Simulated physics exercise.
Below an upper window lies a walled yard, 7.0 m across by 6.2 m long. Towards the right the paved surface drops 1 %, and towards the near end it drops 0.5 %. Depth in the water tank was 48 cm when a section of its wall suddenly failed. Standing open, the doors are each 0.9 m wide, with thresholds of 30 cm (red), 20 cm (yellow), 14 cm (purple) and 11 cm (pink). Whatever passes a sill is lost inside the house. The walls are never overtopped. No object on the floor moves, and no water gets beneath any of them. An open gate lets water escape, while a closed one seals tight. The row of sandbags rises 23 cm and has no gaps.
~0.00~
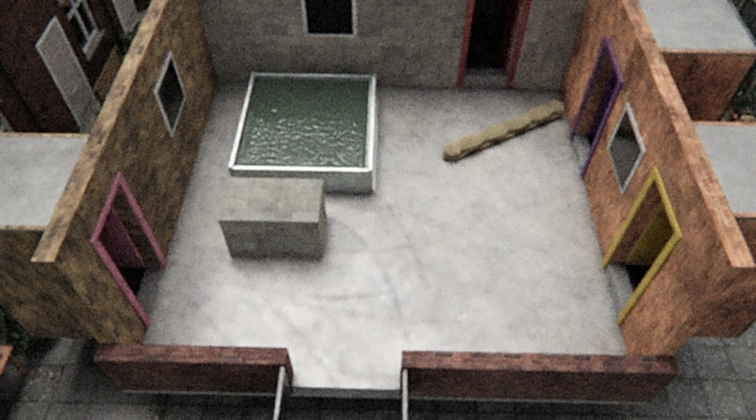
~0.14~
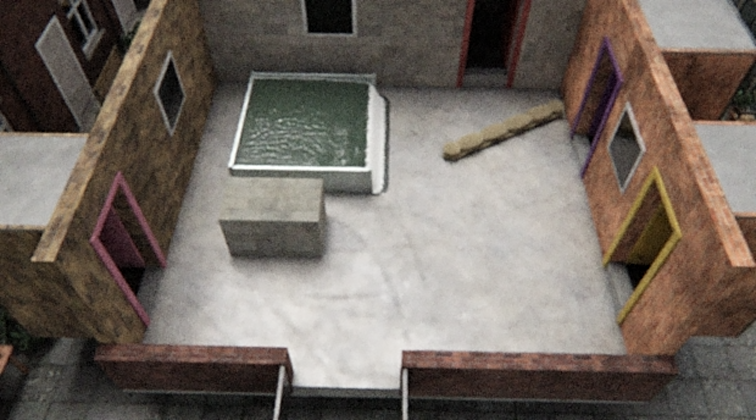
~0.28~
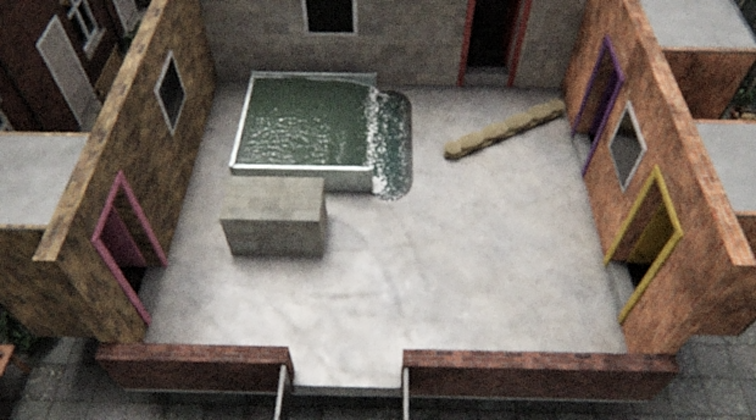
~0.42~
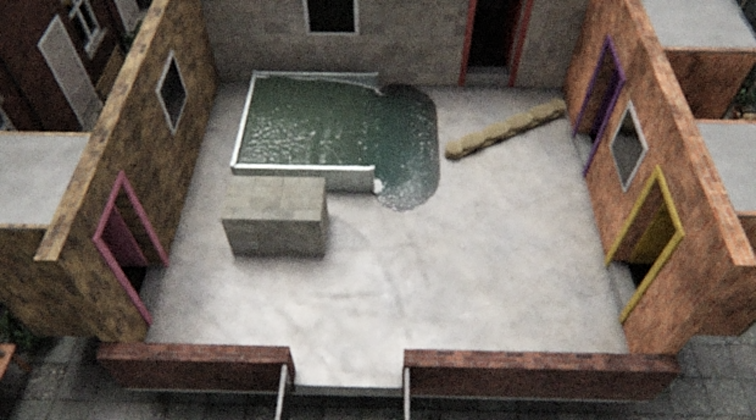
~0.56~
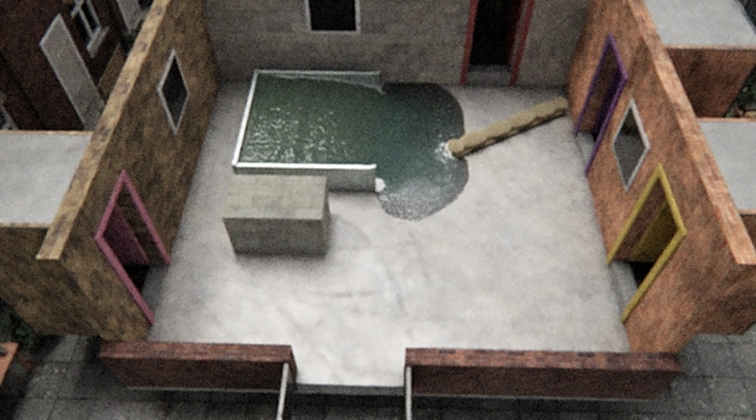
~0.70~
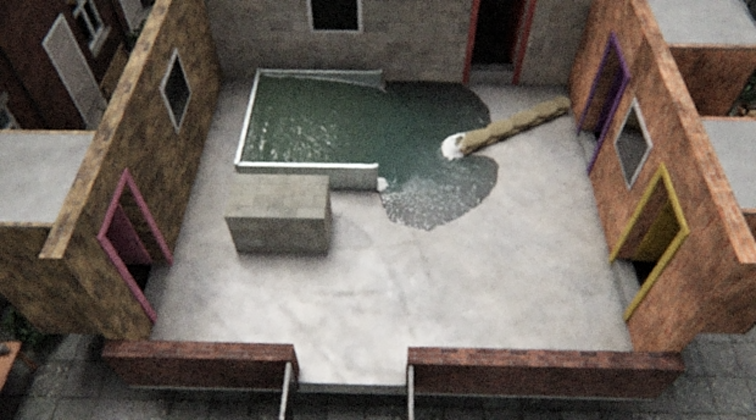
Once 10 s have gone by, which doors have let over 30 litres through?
Taking each door: The red door has not let over 30 litres through; the yellow door has not let over 30 litres through; the purple door has not let over 30 litres through; the pink door has not let over 30 litres through.
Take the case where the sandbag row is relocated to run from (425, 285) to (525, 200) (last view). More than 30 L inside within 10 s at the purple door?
At purple, compared with that limit: Limit exceeded.
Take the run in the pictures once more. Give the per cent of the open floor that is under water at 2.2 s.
Roughly 40 percent.
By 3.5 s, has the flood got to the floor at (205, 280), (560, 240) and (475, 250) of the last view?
Untouched, soaked, soaked.
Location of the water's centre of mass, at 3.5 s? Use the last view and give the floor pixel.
I'd put it close to (467, 154).
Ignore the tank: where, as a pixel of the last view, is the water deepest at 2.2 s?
Roughly pixel (557, 87).
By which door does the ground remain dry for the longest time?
It's the pink door that comes last.
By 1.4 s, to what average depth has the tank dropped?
It averages close to 29 centimetres.
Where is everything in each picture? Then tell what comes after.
The first frame shows still water, 48 cm deep, in the water tank at (308, 122).
In the second frame, the front is at (379, 192), 1.2 m from the gap at (371, 134); 0.4 m2 of floor is under water; 48 cm left at the back of the water tank.
In the third frame, water pours out at (371, 135) and has run 1.4 m, to (393, 197); typically 10 cm deep outside, 48 cm at the water tank's back.
In the fourth frame, the front is at (408, 205), 1.7 m from the gap at (373, 135); 3.0 m2 of floor is under water; 48 cm left at the back of the water tank.
In the fifth frame, water pours out at (374, 134) and has run 2.0 m, to (429, 83); typically 7 cm deep outside, 48 cm at the water tank's back.
In the sixth frame, water pours out at (376, 133) and has run 2.3 m, to (489, 183); typically 6 cm deep outside, 47 cm at the water tank's back.
After 1.4 s water covers 30 % of the floor and is deepest (32 cm) near (447, 148); red door 8 cm at the sill, 0 L in, yellow door not reached, purple door not reached, pink door not reached.
After 2.2 s water covers 40 % of the floor and is deepest (47 cm) near (557, 87); red door 18 cm at the sill, 0 L in, yellow door 3 cm at the sill, 0 L in, purple door 8 cm at the sill, 0 L in, pink door not reached.
After 3.5 s water covers 45 % of the floor and is deepest (42 cm) near (552, 105); red door 30 cm at the sill, 1 L in, yellow door 15 cm at the sill, 0 L in, purple door 10 cm at the sill, 7 L in, pink door not reached.
After 6.0 s water covers 65 % of the floor and is deepest (20 cm) near (535, 360); red door 17 cm at the sill, 2 L in, yellow door 15 cm at the sill, 0 L in, purple door 3 cm at the sill, 8 L in, pink door not reached.
After 10.0 s water covers 90 % of the floor and is deepest (11 cm) near (613, 374); red door 6 cm at the sill, 2 L in, yellow door 10 cm at the sill, 0 L in, purple door 6 cm at the sill, 8 L in, pink door 8 cm at the sill, 0 L in.
